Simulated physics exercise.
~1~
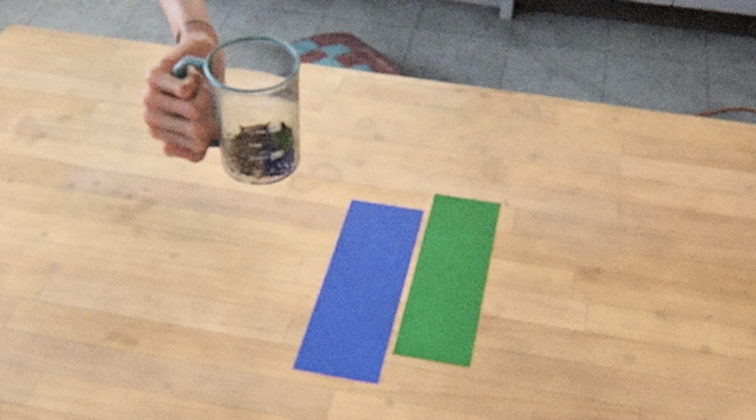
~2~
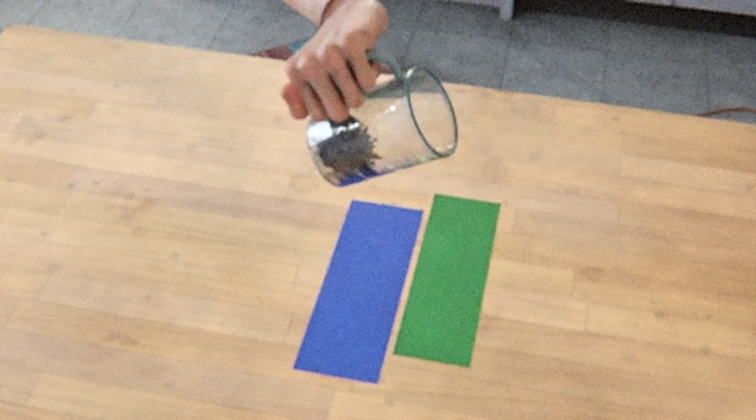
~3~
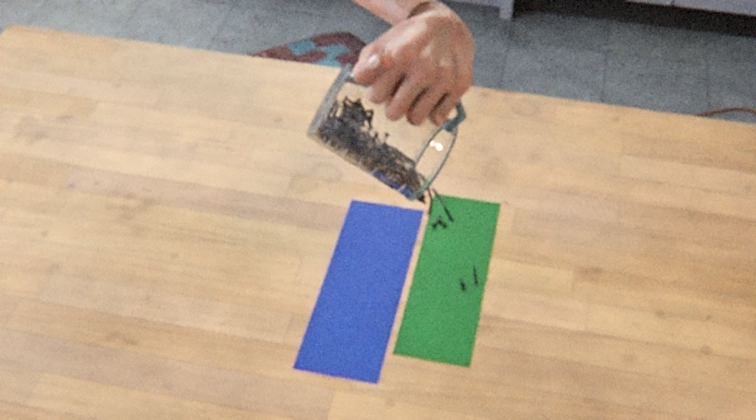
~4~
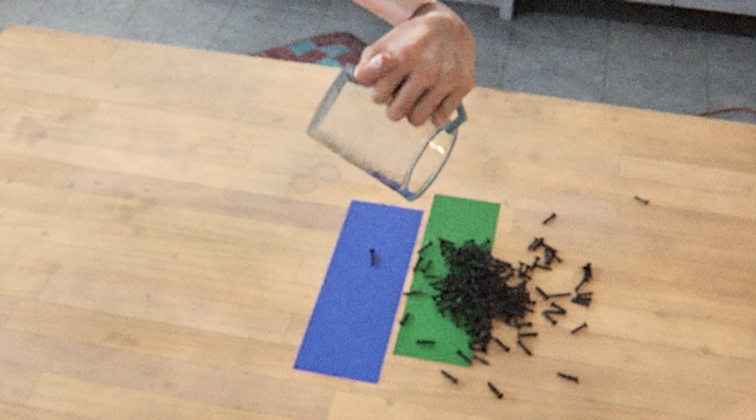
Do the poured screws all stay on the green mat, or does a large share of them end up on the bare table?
A large share ends up on the bare table to the right of the green mat, while many others lie on the green mat and the blue mat stays almost empty.
